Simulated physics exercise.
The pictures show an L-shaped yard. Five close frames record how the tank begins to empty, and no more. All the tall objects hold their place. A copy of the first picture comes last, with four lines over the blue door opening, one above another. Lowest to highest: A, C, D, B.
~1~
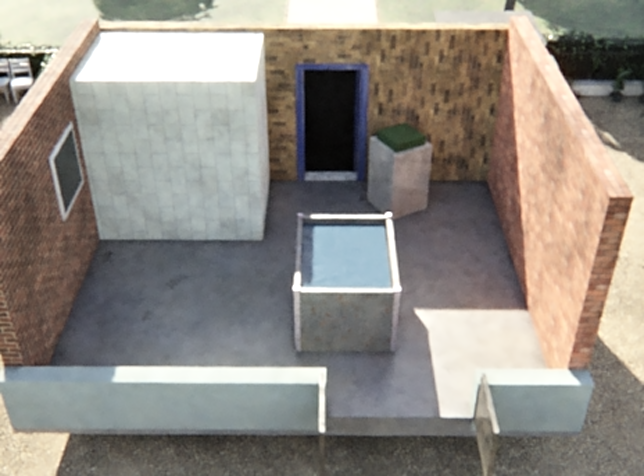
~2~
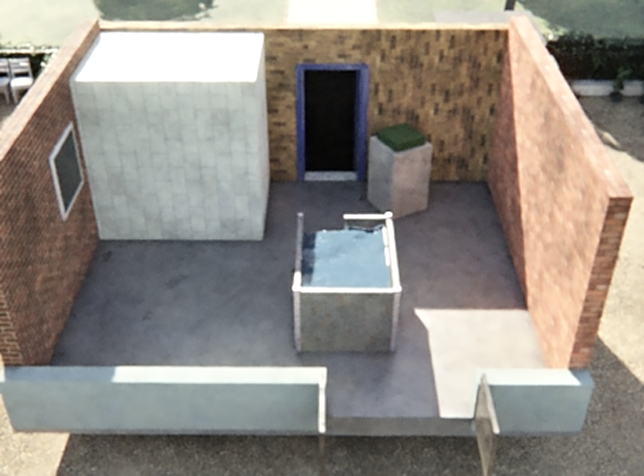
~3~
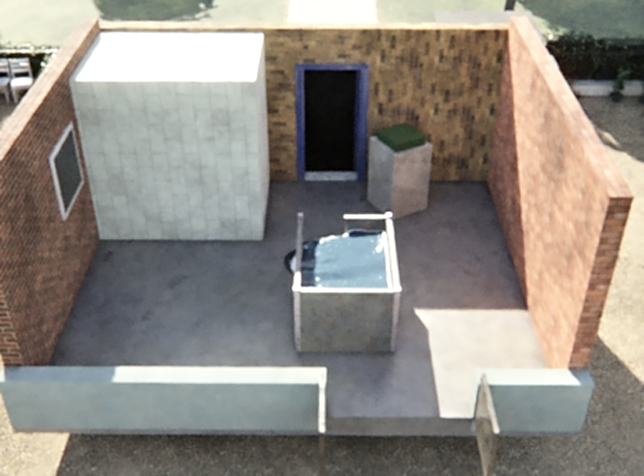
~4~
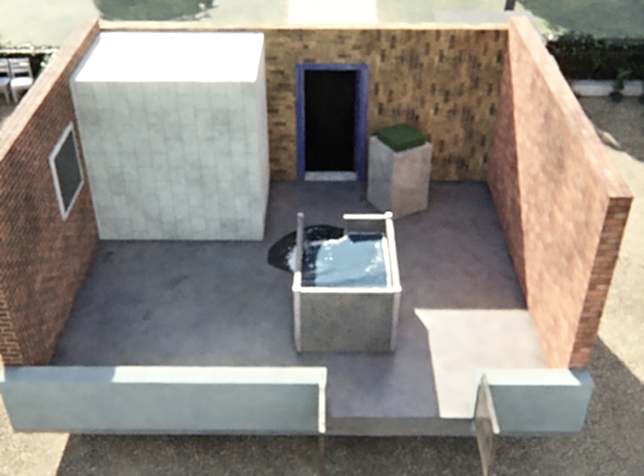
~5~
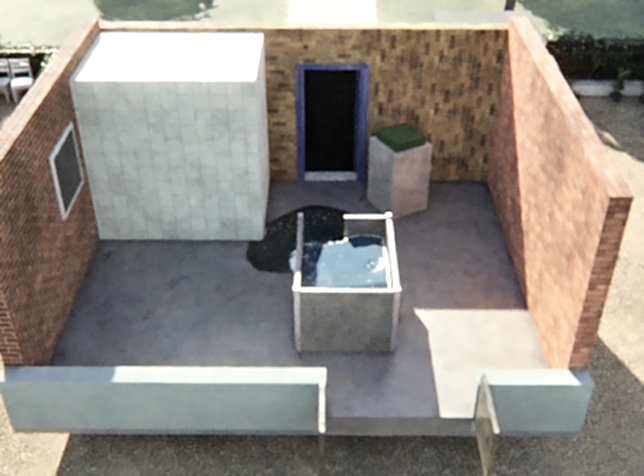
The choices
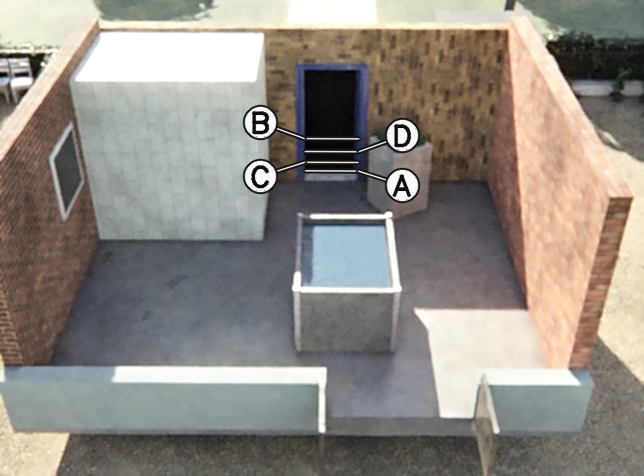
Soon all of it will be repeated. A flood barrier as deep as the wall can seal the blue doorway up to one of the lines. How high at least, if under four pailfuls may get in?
I would pick line C.
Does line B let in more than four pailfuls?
No, that is safe.
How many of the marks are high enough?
Three of the four.
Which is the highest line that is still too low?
A it is.
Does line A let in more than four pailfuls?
Yes, that goes wrong.
In white, A at (331, 170); B at (331, 138); C at (331, 162); D at (331, 151); from the bottom up A, C, D, B.
Choosing A, about 12 bucketfuls get in.
Choosing B, nothing gets over.
Choosing C, a splash gets over, under a bucket.
Choosing D, nothing gets over.
